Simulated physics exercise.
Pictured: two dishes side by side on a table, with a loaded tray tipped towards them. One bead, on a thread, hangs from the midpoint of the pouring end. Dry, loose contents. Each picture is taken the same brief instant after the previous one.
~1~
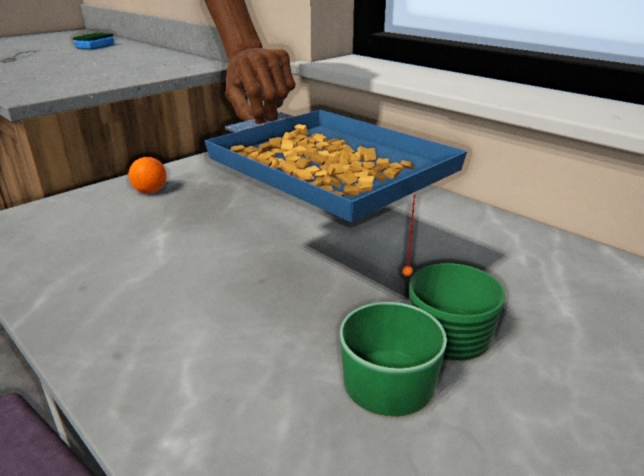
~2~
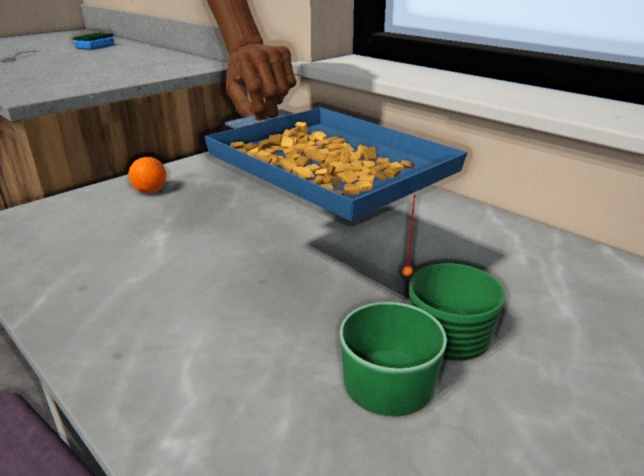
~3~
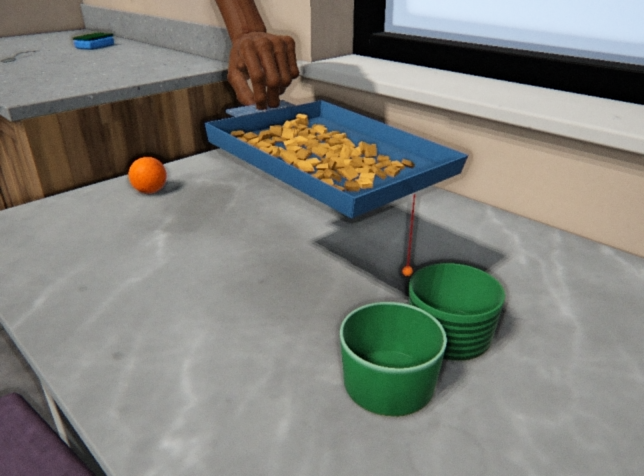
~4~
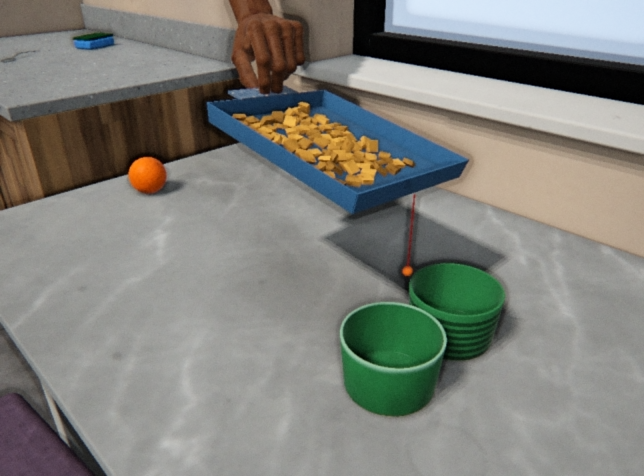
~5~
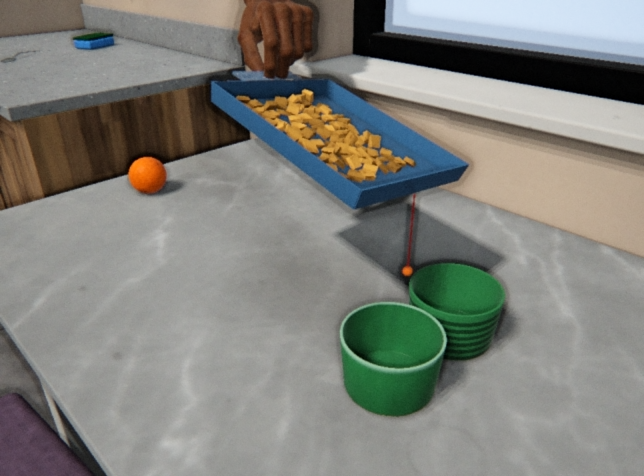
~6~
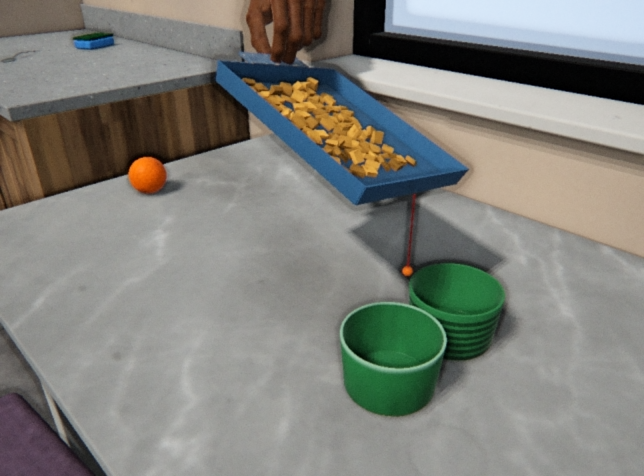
On a grey marbled table beside a window, seen from above at an angle by a still camera, an orange ball sits at left and two green ribbed dishes at right. A hand at the top holds a blue tray of yellow cereal squares, an orange bead hanging on a red thread from its near end. The hand barely moves at first, then raises the tray's far end, steadily steepening its tilt towards the dishes.
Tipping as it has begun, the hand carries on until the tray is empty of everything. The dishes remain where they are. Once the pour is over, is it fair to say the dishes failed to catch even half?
Yes, they caught less than half.
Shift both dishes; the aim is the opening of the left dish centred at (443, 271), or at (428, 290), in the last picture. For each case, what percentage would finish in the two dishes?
It would be roughly 80 per cent, followed by roughly 60 per cent.
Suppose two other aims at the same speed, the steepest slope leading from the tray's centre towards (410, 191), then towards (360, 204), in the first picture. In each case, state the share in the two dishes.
So it's 90 percent with the first slope and 60 percent with the other.
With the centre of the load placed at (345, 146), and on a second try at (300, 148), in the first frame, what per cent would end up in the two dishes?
First 30 %, then 40 %.
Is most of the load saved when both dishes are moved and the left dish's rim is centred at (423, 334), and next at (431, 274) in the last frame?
The first place gets a lesser share, the second the greater share.
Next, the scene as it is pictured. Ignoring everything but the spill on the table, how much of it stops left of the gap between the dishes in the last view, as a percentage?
I reckon around 10 per cent.
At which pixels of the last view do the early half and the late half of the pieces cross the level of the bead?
The first part passes (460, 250); everything after passes (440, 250).
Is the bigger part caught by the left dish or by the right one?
Observation: The greater share ends in the dish at the right.
Just after the last frame, tray tipped steeply; every one on the tray.
A moment on, tray tipped past a quarter turn; roughly half on the tray; about a tenth in the right dish; roughly a quarter outside both; just a few in the air.
Further on, tray tipped past a quarter turn; roughly a third in the right dish; roughly two thirds outside both.
When it is over, tray tipped past a quarter turn; not one in the left dish; roughly a third in the right dish; roughly two thirds outside both.
